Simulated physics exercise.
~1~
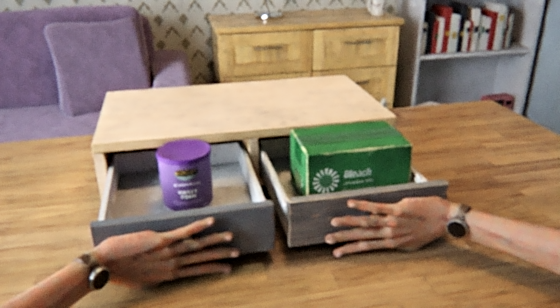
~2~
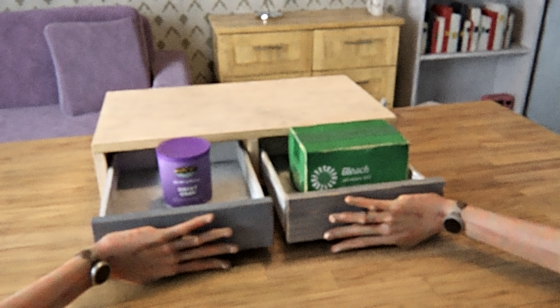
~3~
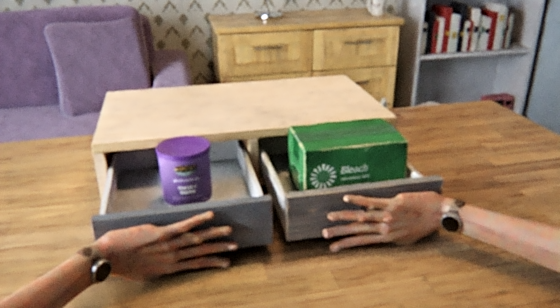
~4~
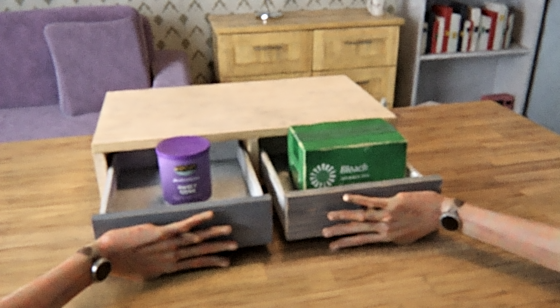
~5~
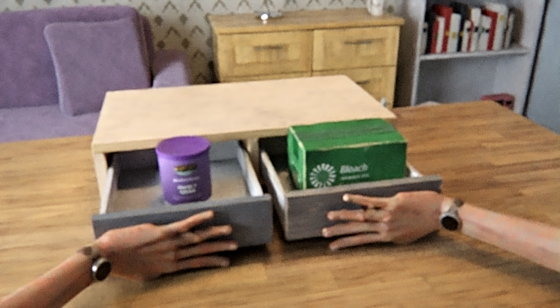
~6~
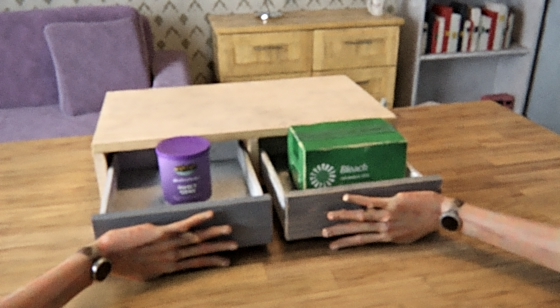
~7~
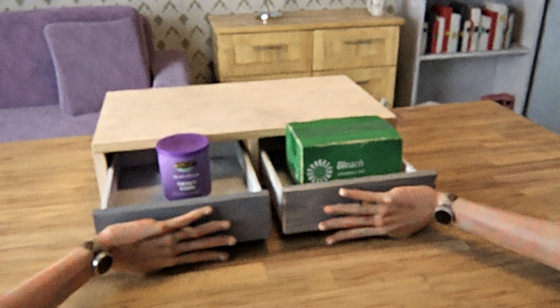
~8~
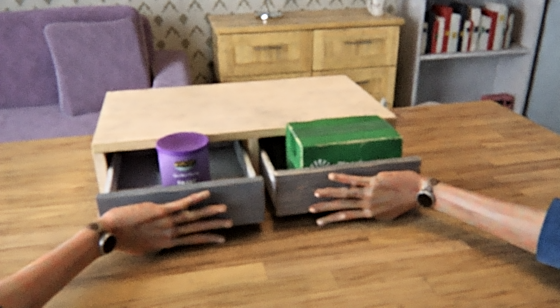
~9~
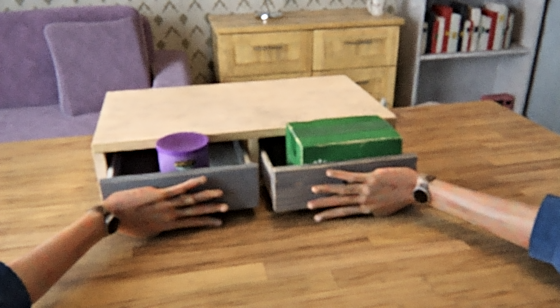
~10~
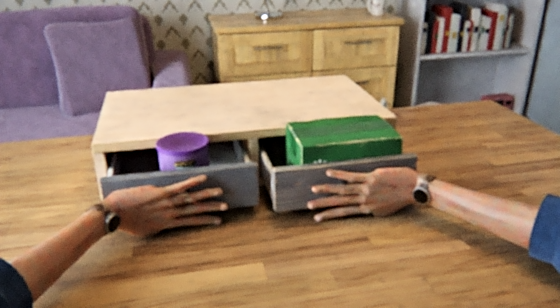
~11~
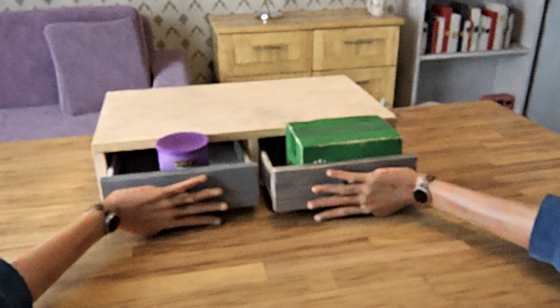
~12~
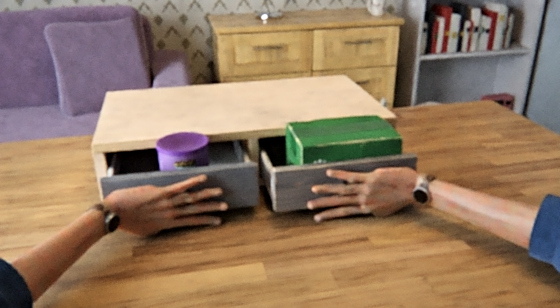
Two hands pushing grey drawers holding a purple tin and a green box partway into a wooden chest, both stopping still open.
